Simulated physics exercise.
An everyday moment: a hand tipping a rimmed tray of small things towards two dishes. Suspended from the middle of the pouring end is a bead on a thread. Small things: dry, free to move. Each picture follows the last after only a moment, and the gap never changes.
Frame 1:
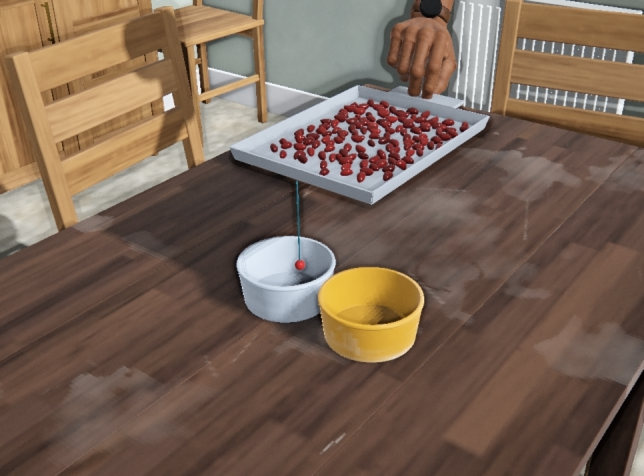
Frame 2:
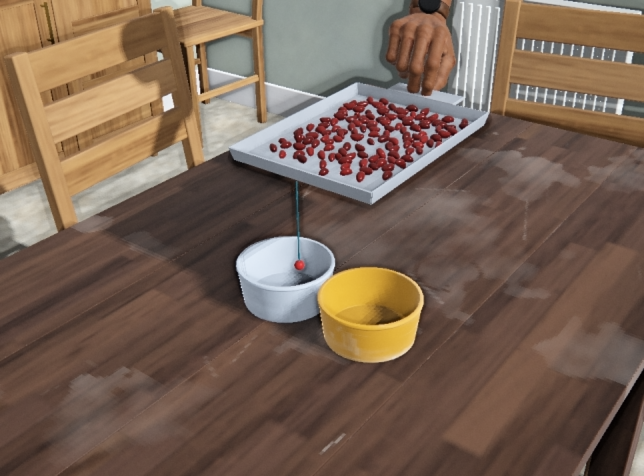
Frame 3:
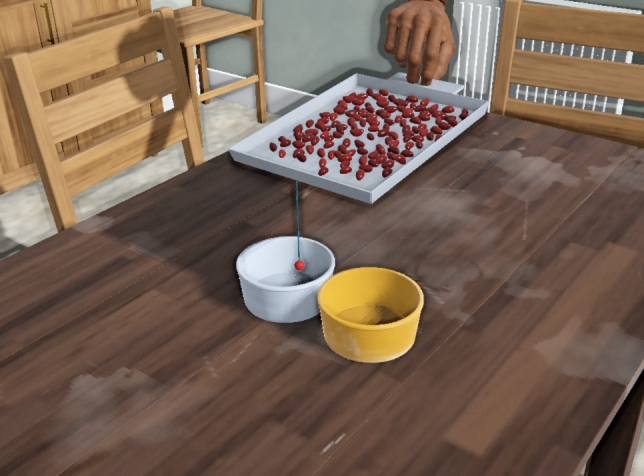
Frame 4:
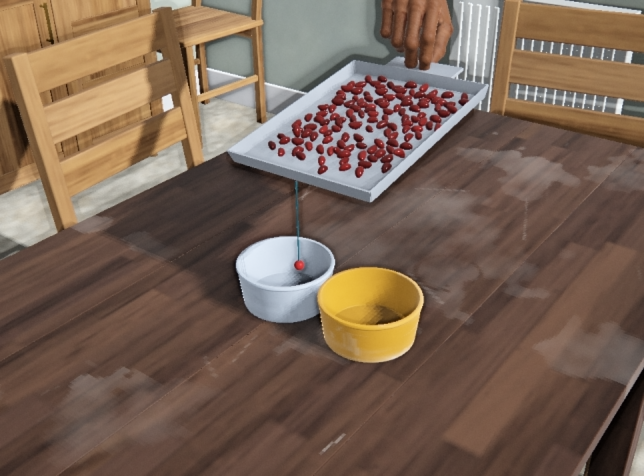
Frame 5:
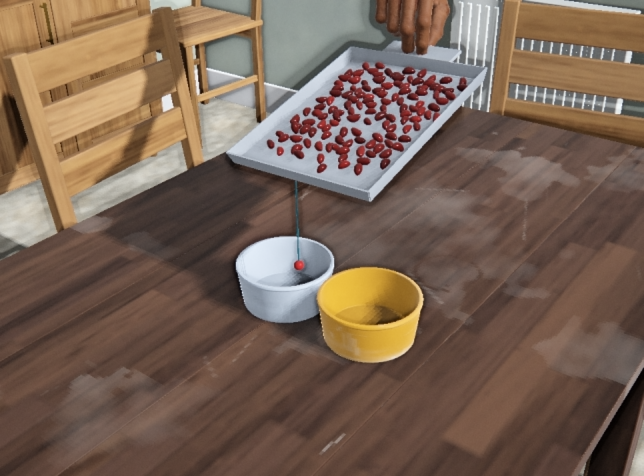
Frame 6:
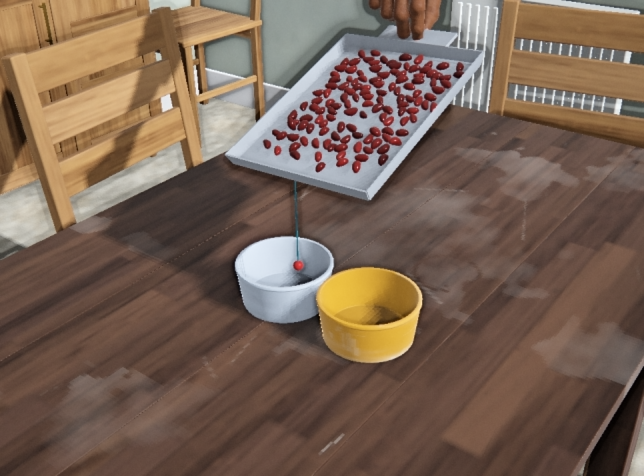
On a wooden table, a hand raises the far end of a tray of red beans.
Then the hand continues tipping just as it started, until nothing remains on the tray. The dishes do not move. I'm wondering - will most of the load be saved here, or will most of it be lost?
The load mostly goes elsewhere.
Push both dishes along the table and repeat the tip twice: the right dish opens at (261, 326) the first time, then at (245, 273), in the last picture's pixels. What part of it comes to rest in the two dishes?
First try: Roughly 50 per cent; second try: Roughly 60 per cent.
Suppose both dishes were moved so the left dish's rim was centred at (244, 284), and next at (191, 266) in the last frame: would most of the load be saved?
Place 1: Higher than half; place 2: Higher than half.
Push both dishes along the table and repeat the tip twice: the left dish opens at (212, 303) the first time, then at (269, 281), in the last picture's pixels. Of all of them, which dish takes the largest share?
One: The left-side dish. Two: The left-side dish.
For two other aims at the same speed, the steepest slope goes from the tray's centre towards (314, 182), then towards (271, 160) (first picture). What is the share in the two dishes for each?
Lab note: Case 1 near 20 %, case 2 near 40 %.
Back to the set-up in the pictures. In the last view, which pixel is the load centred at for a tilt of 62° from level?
I'd put the middle of the pieces at roughly (287, 152).
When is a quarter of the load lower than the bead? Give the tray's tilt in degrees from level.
Roughly 85 degrees.
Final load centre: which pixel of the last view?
Near pixel (226, 334).
Shortly afterwards, tray tipped steeply; all but a few on the tray; a little in the air.
Next, tray tipped right over; near half on the tray; only a few in the left dish; near a third outside both; near a quarter in the air.
Some moments later, tray tipped past a quarter turn; a little in the left dish; the bulk outside both.
In the end, tray tipped past a quarter turn; none at all in the right dish; a little in the left dish; the bulk outside both.
